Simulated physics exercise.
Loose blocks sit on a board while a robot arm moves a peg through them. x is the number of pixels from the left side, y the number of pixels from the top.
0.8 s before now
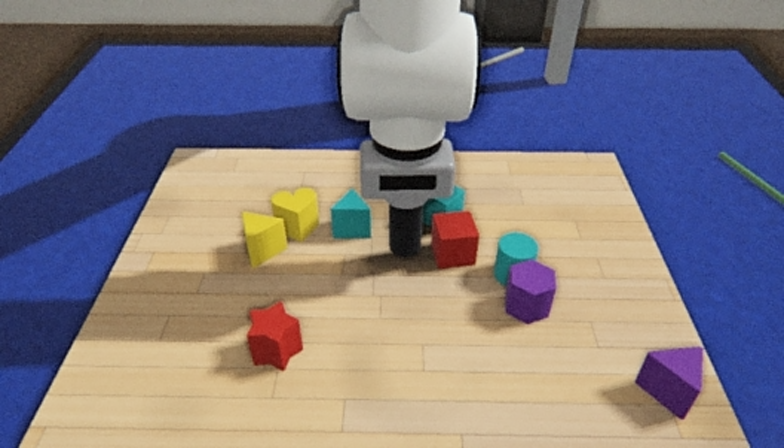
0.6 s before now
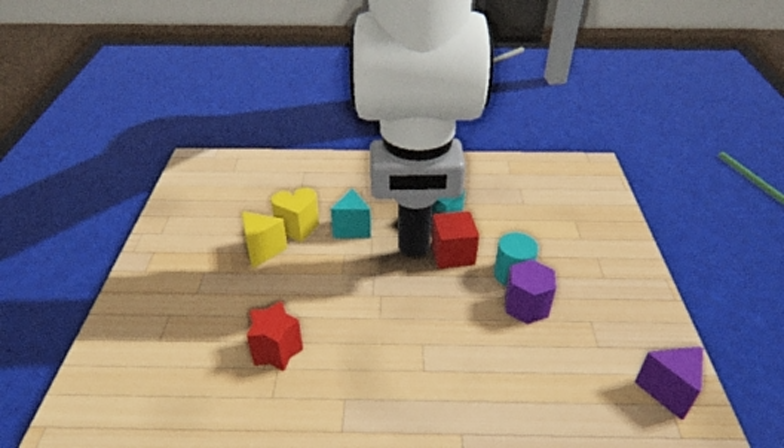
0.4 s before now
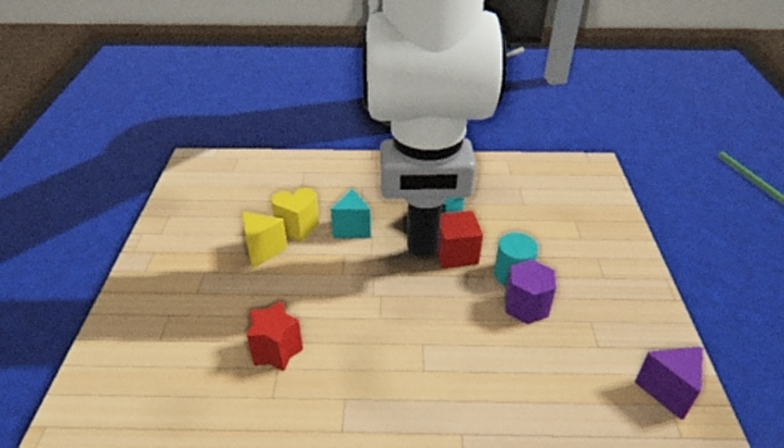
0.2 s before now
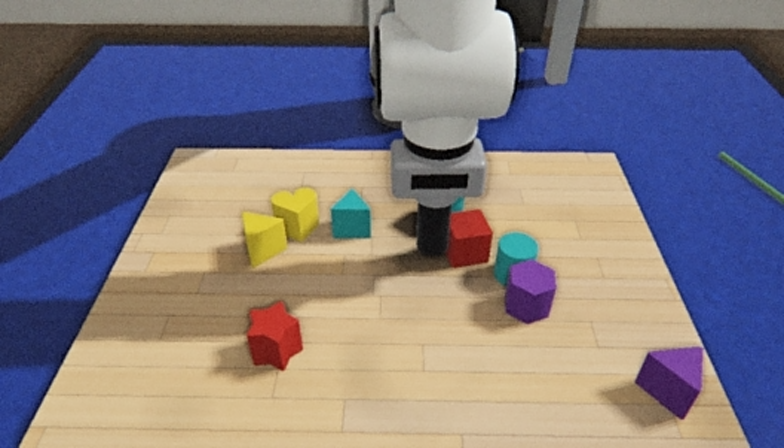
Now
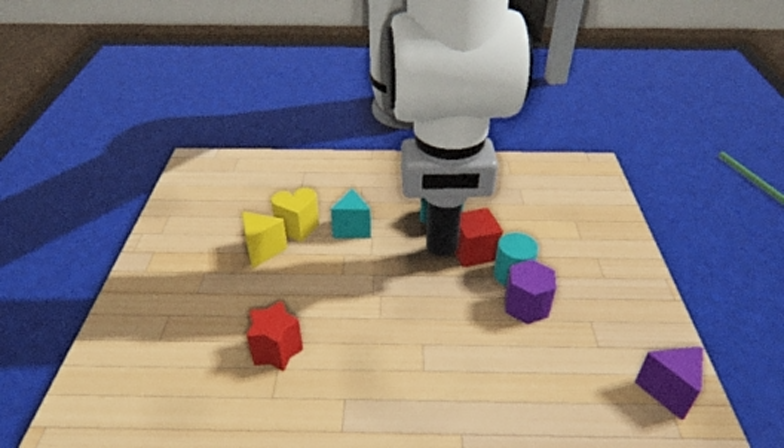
In the video, a robot arm above a wooden board of colourful blocks moves its dark peg rightward against a red cube, pushing it a short distance toward a turquoise cylinder while the other blocks stay still.
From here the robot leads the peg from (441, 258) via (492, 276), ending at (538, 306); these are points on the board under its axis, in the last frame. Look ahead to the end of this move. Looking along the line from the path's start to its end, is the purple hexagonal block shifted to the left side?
No
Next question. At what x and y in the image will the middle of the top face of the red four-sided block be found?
Final place: (501, 219).
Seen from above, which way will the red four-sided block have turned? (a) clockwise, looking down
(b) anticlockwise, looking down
That would be b.
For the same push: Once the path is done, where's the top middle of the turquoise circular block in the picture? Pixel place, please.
Somewhere near (561, 253).
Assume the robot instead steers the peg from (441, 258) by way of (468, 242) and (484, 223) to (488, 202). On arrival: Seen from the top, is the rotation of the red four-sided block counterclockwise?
No, it doesn't check out.
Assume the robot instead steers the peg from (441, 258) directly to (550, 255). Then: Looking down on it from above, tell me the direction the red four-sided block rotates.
That block twists counter-clockwise.
The first path, step by step. One third of the way, peg (477, 256); red four-sided block (499, 220), turned 25° anticlockwise; turquoise circular block (523, 245).
Two thirds of the way, peg (511, 273); red four-sided block (501, 219), turned 30° anticlockwise; turquoise circular block (549, 249); purple hexagonal block (542, 282), turned 20° clockwise.
At the end, peg (541, 293); turquoise four-sided block still; red four-sided block (501, 219), turned 30° anticlockwise; turquoise circular block (561, 253); purple hexagonal block (570, 307), turned 35° clockwise.
